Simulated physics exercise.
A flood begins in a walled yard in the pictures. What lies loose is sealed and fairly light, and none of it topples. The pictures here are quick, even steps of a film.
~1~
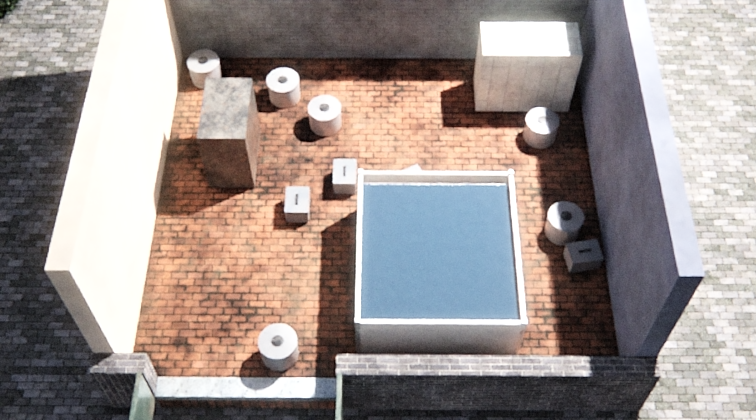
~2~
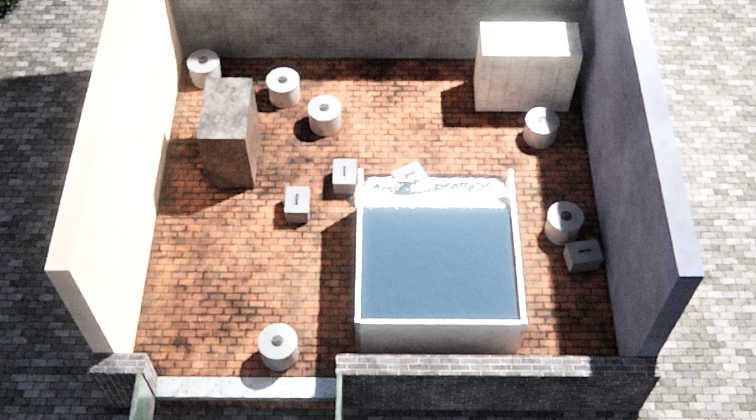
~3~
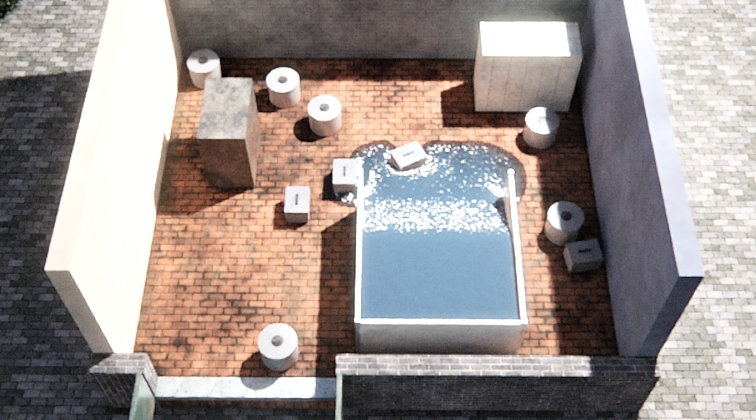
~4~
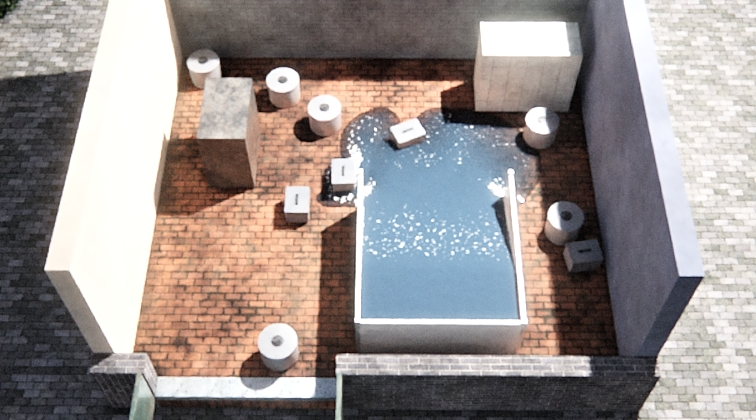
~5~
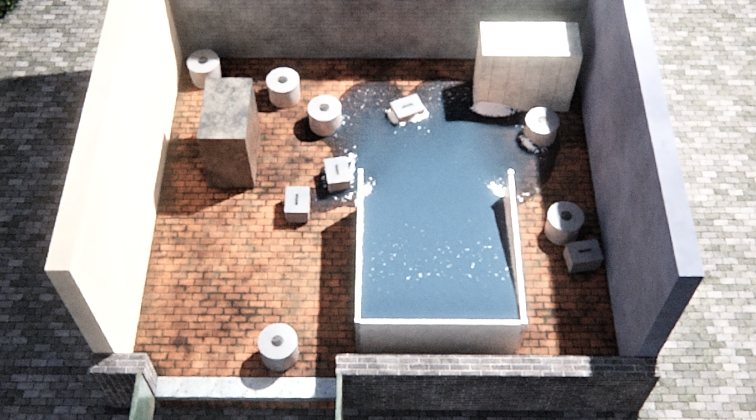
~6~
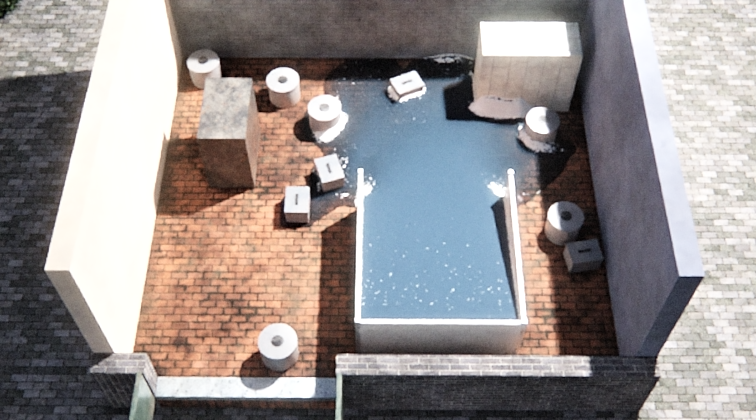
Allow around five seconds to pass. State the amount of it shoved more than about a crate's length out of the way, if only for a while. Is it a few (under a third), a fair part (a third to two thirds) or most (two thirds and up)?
Most.
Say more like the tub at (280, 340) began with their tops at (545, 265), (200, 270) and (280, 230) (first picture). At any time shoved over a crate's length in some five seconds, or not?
Per listing: Cleared out, cleared out, largely stays.
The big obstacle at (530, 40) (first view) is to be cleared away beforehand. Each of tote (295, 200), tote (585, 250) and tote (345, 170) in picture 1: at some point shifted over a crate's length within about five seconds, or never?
So, one at a time, the first didn't go far, the next got displaced and the last didn't go far.
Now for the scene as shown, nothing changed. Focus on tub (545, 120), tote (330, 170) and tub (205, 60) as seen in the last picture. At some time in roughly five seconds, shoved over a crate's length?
Tally in given order: The full distance / less than that / the full distance.
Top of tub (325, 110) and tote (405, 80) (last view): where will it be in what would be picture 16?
The first top is near (264, 69) and the second near (327, 46).
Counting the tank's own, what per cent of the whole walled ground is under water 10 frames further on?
Close to 55 per cent, tank included.
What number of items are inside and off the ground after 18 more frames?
Exactly 6.
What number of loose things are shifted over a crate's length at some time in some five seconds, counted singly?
7.
A moment on, 1 of 10 are well off their spots; 1 afloat.
Next, 4 of 10 are well off their spots; 5 afloat.
Later, 6 of 10 are well off their spots; 6 afloat.
In the end, 7 of 10 are well off their spots, and 7 have been at some point; 6 afloat.
